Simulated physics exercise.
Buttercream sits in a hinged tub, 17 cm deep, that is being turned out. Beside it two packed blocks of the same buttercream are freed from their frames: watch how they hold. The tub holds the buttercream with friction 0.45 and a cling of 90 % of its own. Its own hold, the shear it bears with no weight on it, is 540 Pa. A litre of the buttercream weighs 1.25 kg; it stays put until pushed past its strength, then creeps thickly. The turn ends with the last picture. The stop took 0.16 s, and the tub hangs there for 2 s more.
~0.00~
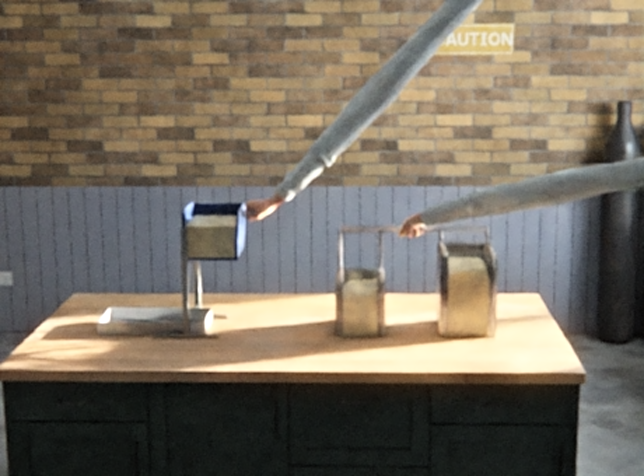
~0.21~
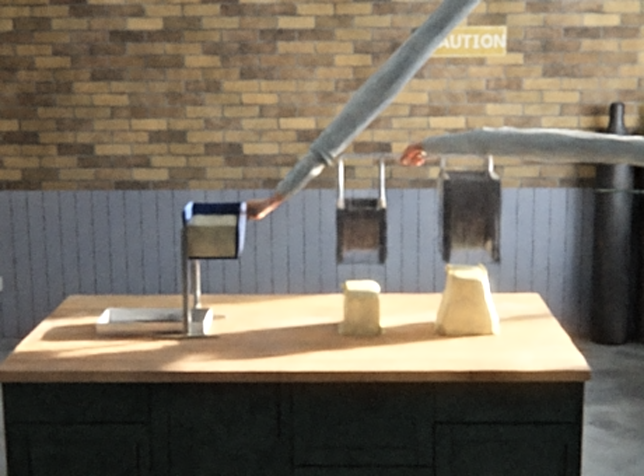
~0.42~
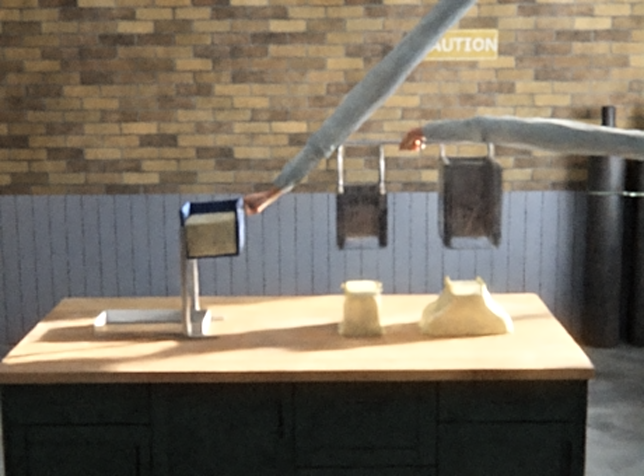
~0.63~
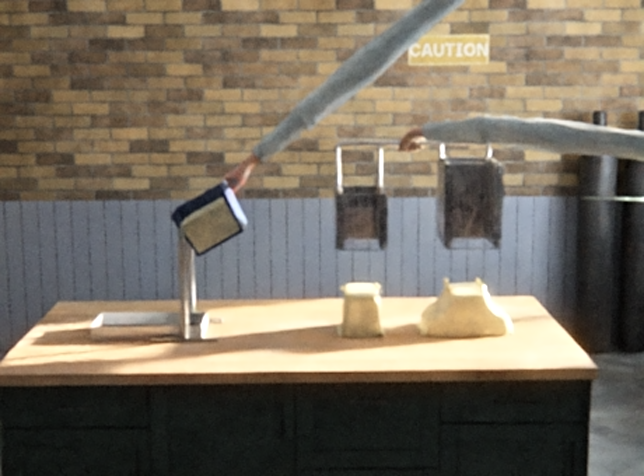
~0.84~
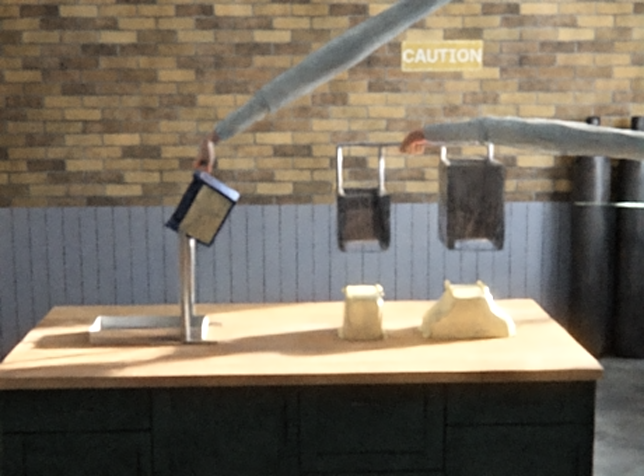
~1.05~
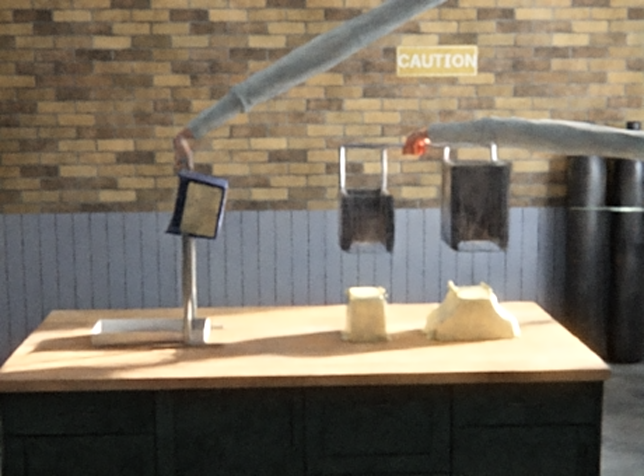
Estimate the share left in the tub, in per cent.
It comes to some 100 %.
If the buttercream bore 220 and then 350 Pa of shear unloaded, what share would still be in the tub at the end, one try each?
In turn about 65 %, 100 %.
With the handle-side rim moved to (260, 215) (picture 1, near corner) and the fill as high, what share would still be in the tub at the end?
In that case some 100 per cent.
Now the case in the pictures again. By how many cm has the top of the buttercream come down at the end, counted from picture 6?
Some 0 cm.
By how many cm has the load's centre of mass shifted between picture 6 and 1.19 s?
Some 0 cm.
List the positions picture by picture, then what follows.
In the first picture, handle-side rim at (237, 213), tilt 0 degrees; highest point of the buttercream at (186, 226); test blocks 17 cm, 26 cm high (left to right).
In the second picture, handle-side rim at (237, 212), tilt 0 degrees; highest point of the buttercream at (186, 225); test blocks 16 cm, 22 cm high (left to right).
In the third picture, handle-side rim at (235, 208), tilt 4 degrees; highest point of the buttercream at (232, 221); test blocks 16 cm, 16 cm high (left to right).
In the fourth picture, handle-side rim at (219, 189), tilt 29 degrees; highest point of the buttercream at (223, 202); test blocks 16 cm, 16 cm high (left to right).
In the fifth picture, handle-side rim at (193, 177), tilt 59 degrees; highest point of the buttercream at (206, 186); test blocks 16 cm, 16 cm high (left to right).
In the sixth picture, handle-side rim at (177, 177), tilt 78 degrees; highest point of the buttercream at (192, 182); test blocks 16 cm, 16 cm high (left to right).
By 1.19 s, the tub is at 78 degrees and holds 100 %.
By 1.36 s, the tub is at 78 degrees and holds 100 %.
By 1.53 s, the tub is at 78 degrees and holds 100 %.
By 1.70 s, the tub is at 78 degrees and holds 100 %.
By 3.05 s, at the end, the tub is at 78 degrees and holds 100 %.
